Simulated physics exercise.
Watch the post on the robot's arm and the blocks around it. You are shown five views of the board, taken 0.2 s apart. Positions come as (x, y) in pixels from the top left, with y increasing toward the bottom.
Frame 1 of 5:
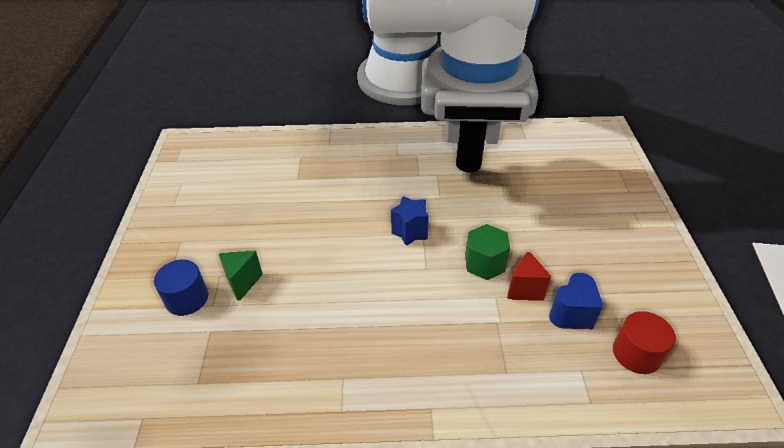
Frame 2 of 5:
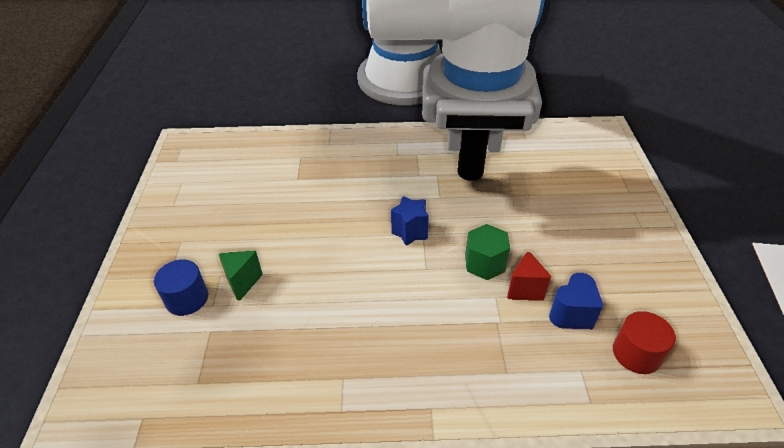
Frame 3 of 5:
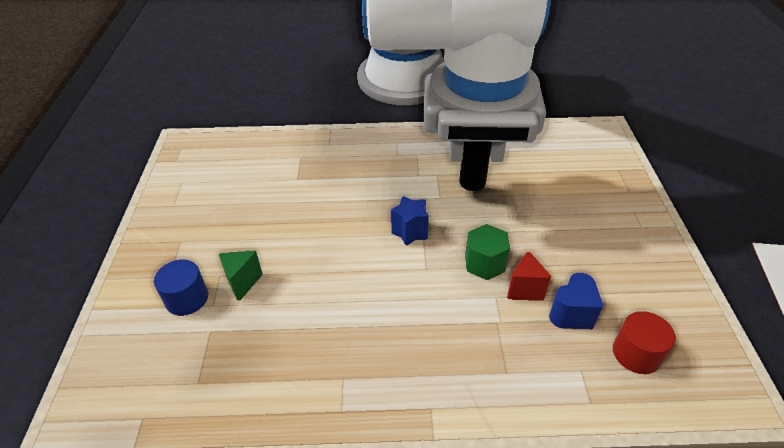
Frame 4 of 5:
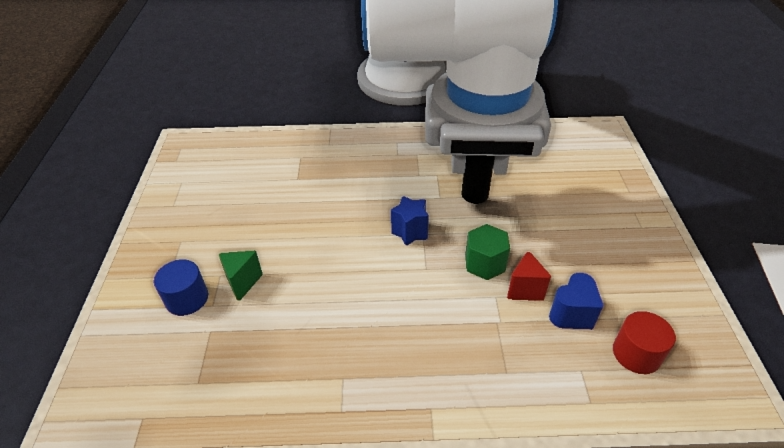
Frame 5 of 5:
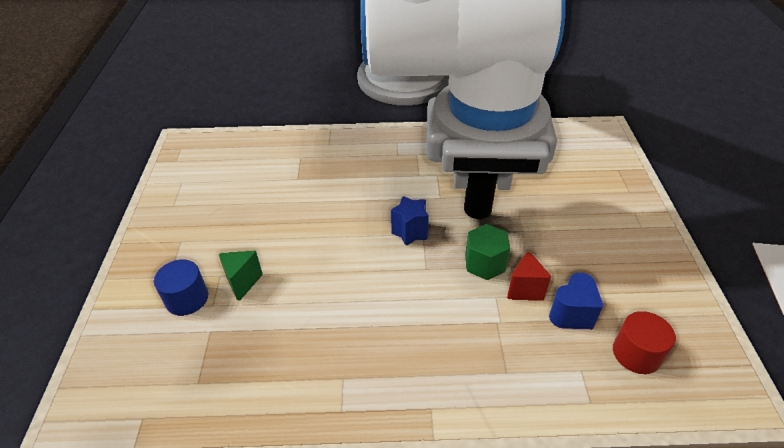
At the start, a robot arm holds a black post near the far edge of a wooden board scattered with blue, green and red blocks. The arm moves the post steadily toward the viewer, drifting slightly right, until it is just behind the green six-sided block, while all the blocks stay still.
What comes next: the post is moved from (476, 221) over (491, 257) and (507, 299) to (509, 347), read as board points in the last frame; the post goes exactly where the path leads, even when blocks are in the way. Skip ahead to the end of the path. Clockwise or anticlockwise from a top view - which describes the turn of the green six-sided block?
Looking down, my answer is that the green six-sided block rotates clockwise.
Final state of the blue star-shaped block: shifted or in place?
It is still on its spot.
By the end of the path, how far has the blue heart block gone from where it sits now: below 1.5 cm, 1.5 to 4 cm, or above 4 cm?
Under 1.5 cm.
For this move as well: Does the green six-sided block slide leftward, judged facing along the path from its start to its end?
No, that is not what happens.
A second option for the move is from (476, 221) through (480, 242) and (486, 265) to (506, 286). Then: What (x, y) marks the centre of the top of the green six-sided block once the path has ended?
It is going to be at (502, 290).
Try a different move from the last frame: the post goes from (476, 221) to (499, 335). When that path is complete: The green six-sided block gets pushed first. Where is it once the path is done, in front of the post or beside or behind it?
When the path is over, you would find the green six-sided block still in front of the post.
What follows on the original path. One third of the way, post (493, 247); green six-sided block (492, 262), turned 15° clockwise.
Two thirds of the way, post (509, 289); green six-sided block (486, 297), turned 75° clockwise; red three-sided block (542, 279), turned 35° anticlockwise.
At the end, post (511, 337); blue star-shaped block still; green six-sided block (470, 324), turned 150° clockwise; red three-sided block (542, 279), turned 40° anticlockwise; blue heart block still.
